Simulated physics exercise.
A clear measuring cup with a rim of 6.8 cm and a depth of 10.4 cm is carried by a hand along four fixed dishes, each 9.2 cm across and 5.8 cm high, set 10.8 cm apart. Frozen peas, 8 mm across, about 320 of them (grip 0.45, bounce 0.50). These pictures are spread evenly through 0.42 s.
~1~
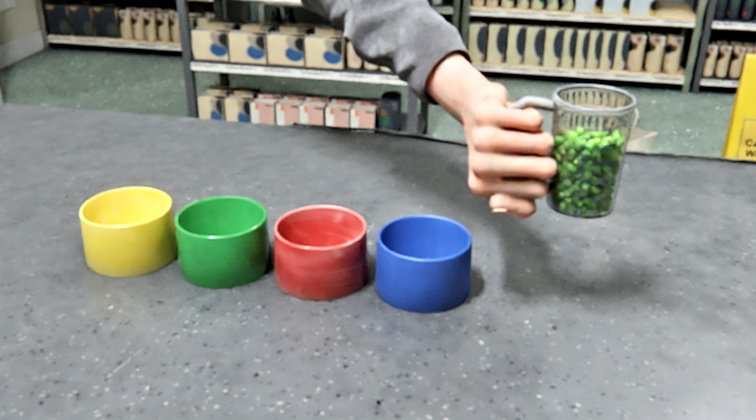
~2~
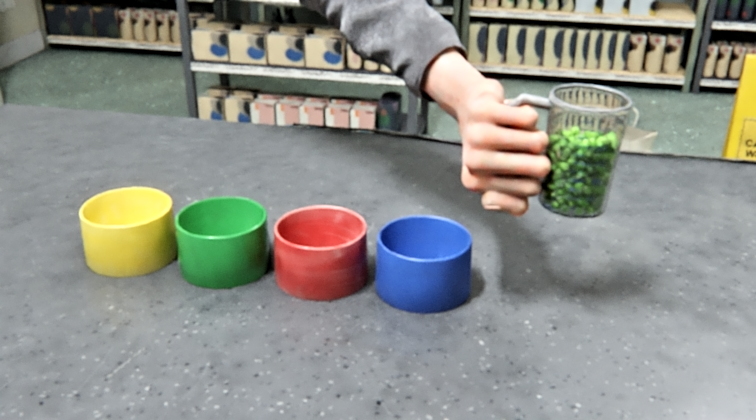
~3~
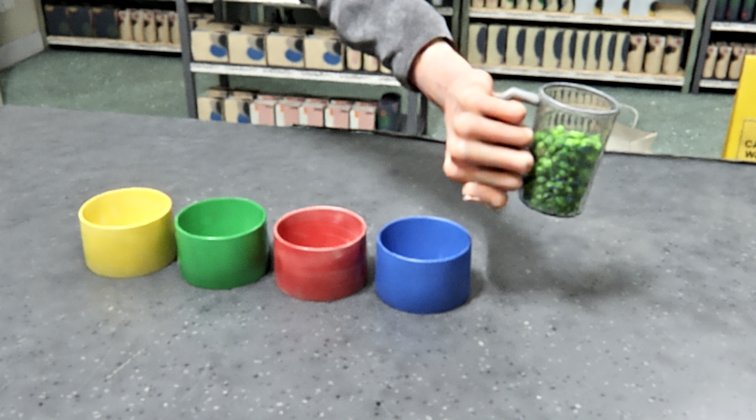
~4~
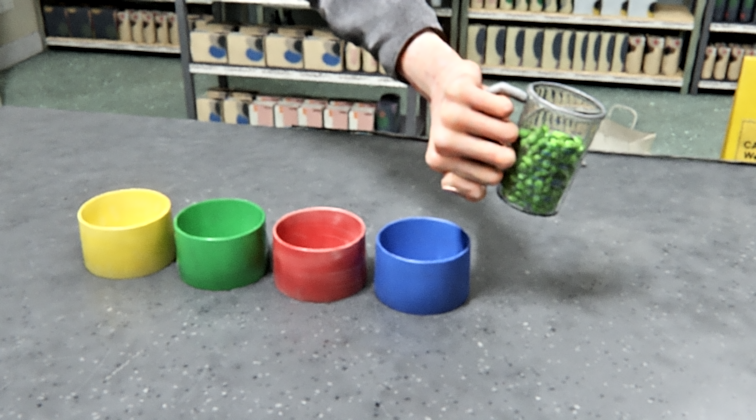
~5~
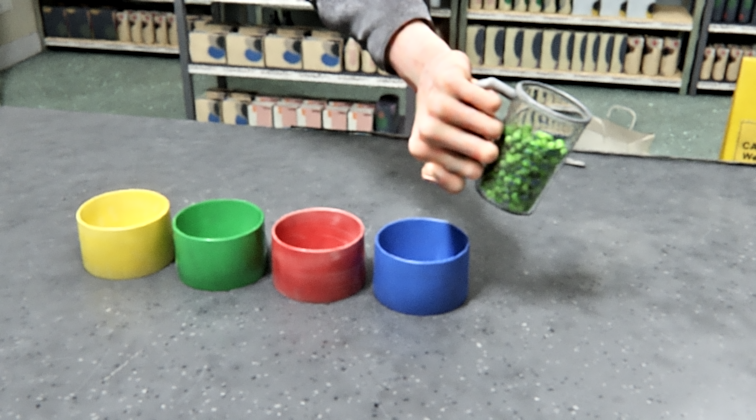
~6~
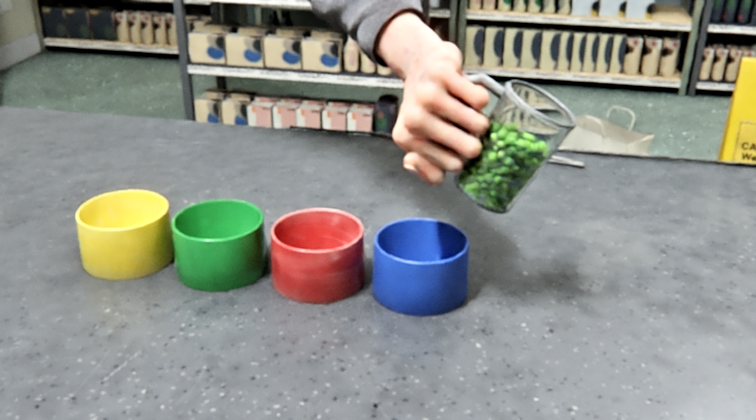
On a gray speckled counter, a hand moves a cup of peas left, tilting it.
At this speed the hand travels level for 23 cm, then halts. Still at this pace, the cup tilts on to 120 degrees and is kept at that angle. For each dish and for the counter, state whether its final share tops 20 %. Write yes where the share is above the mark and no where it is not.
Red: No, blue: Yes, green: No, yellow: No, counter: No.
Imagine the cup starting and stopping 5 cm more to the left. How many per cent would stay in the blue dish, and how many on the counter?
Blue 10, counter 30.
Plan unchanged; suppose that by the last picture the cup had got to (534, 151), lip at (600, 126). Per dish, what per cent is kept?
Red 0, blue 90, green 0, yellow 0.
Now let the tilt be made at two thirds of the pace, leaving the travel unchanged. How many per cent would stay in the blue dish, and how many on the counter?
I'd expect blue to end at 100 and the counter at 0.
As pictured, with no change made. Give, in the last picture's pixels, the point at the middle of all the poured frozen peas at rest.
When it all comes to rest, the middle is near (421, 270).
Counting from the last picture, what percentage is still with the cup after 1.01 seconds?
Close to 100 in a hundred.
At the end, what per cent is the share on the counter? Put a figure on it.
Around 0 percent, I'd guess.
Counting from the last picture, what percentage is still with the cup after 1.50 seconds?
Approx. 15 % - an estimate.
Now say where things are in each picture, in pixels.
In the first frame, cup at (587, 152), tilt 0 degrees, lip at (635, 101), moved 0.0 cm; middle of the pieces at (586, 172); blue dish at (425, 237); red dish at (321, 227); green dish at (221, 216); yellow dish at (126, 207).
In the second frame, cup at (581, 152), tilt 2 degrees, lip at (630, 102), moved 0.5 cm; middle of the pieces at (579, 171).
In the third frame, cup at (565, 152), tilt 8 degrees, lip at (618, 107), moved 2.0 cm; middle of the pieces at (561, 171).
In the fourth frame, cup at (547, 151), tilt 14 degrees, lip at (604, 112), moved 3.5 cm; middle of the pieces at (541, 170).
In the fifth frame, cup at (529, 150), tilt 20 degrees, lip at (590, 117), moved 5.0 cm; middle of the pieces at (521, 168).
In the sixth frame, cup at (511, 149), tilt 26 degrees, lip at (575, 122), moved 6.5 cm; middle of the pieces at (502, 166); blue dish at (422, 240); red dish at (318, 230); green dish at (218, 219); yellow dish at (123, 210).
Then, 0.61 s after the last picture, tilt 71 degrees; cup holds 100 %.
Then, 1.01 s after the last picture, tilt 100 degrees; cup holds 100 %.
Then, 1.50 s after the last picture, tilt 120 degrees; cup holds 15 %, blue 85 %.
In the end, red 0 %, blue 100 %, green 0 %, yellow 0 %, counter 0 %.
